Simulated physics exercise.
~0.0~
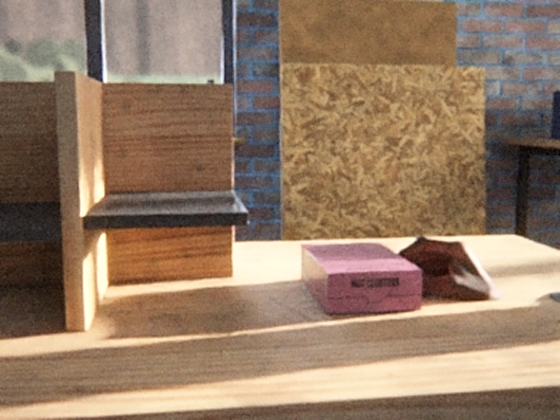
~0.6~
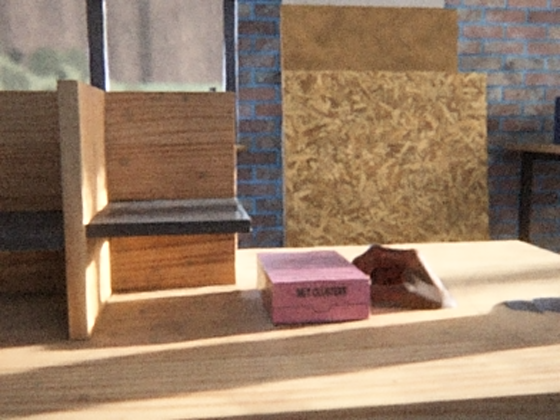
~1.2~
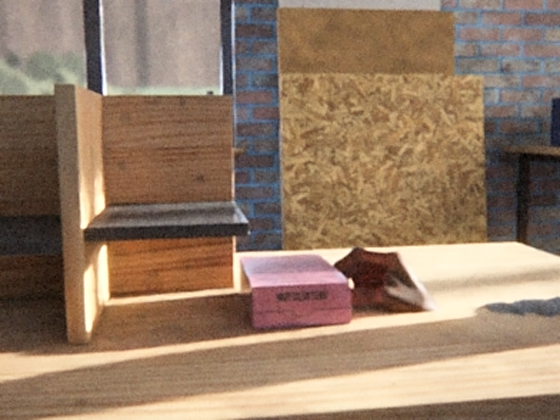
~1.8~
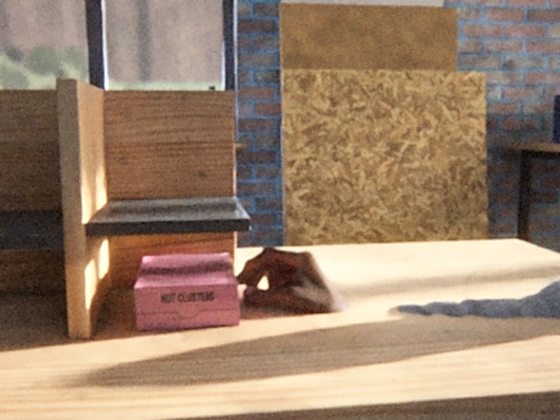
In the video, a hand slides a pink packet leftward across a wooden table toward a small wooden rack with a dark shelf, as the view sways slightly. The packet stays on its side and ends partly beneath the shelf, with the hand just behind it.
